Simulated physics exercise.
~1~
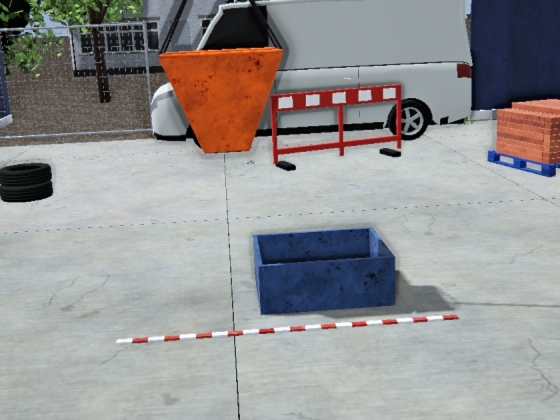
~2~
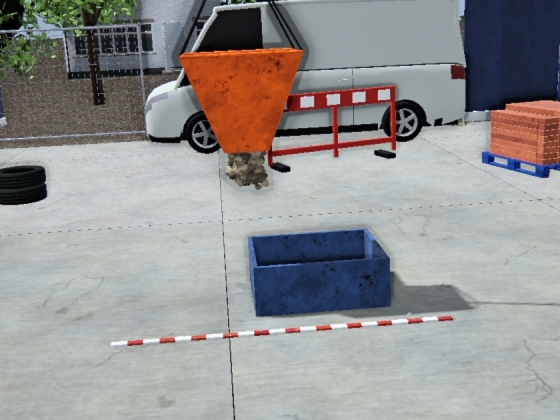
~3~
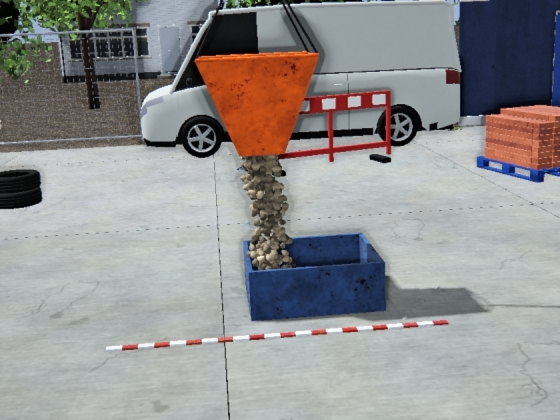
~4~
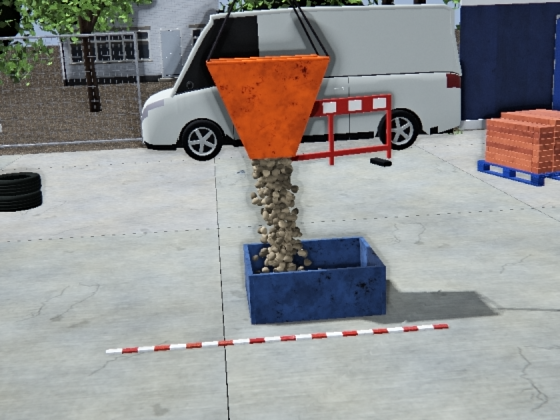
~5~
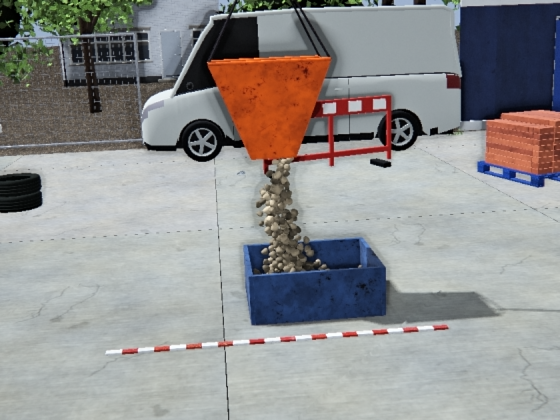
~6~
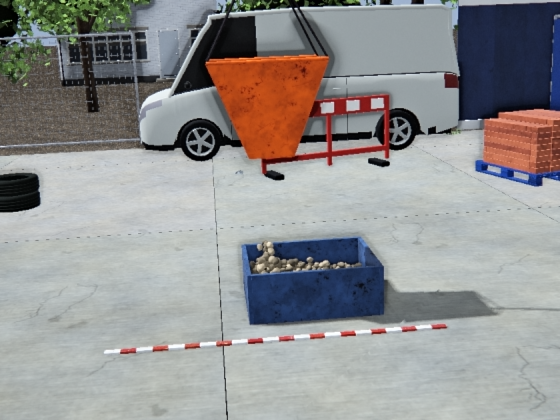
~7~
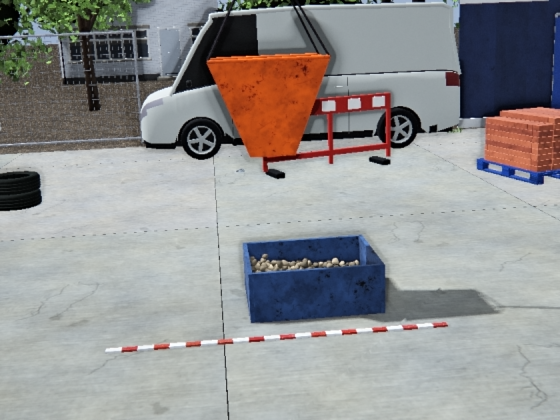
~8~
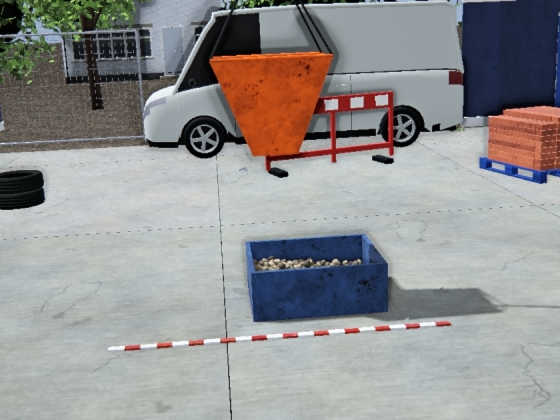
An orange skip hanging from cables moved to the right across a paved yard, and rounded stones began pouring from its bottom. They streamed into a blue bin until the flow stopped, leaving the stones lying inside and the skip hanging above.
